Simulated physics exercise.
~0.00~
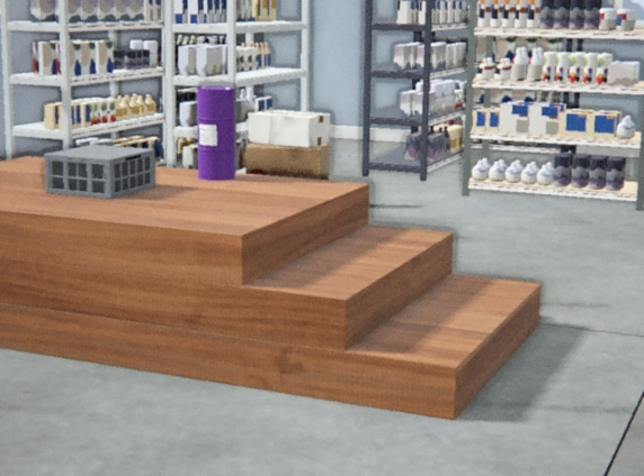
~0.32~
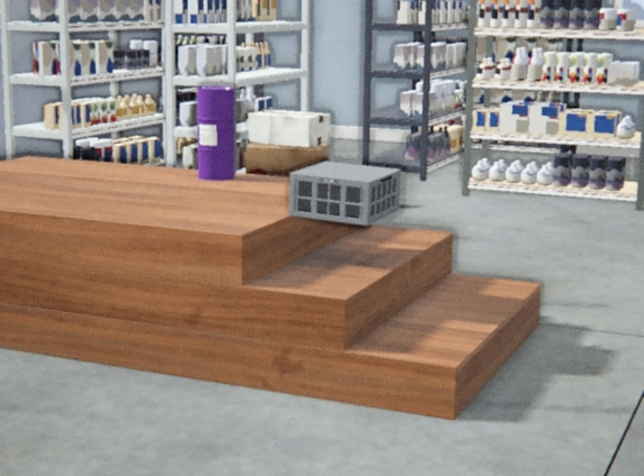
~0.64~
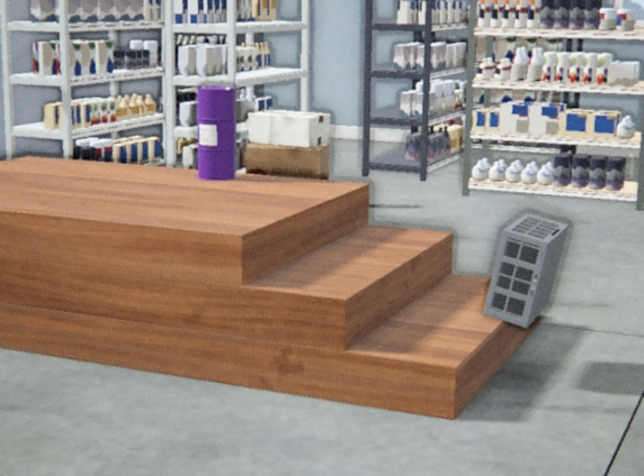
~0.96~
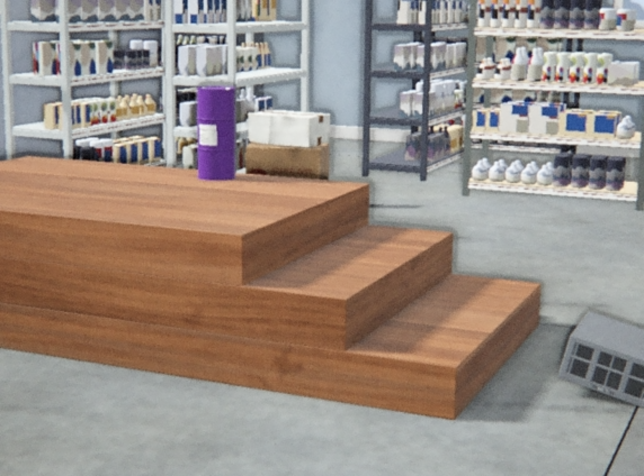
To begin with, a grey crate sits on a wooden landing beside a purple canister, with steps leading down to the right and stocked shelves standing behind. The crate slides right across the landing until it juts out over the top edge. It then tumbles down past the steps, tipped up on end near the outer edge of the lowest one. Finally it appears beyond the steps at the far right, tilted and partly out of view, down by the grey floor, while the purple canister remains in its original place on the landing.
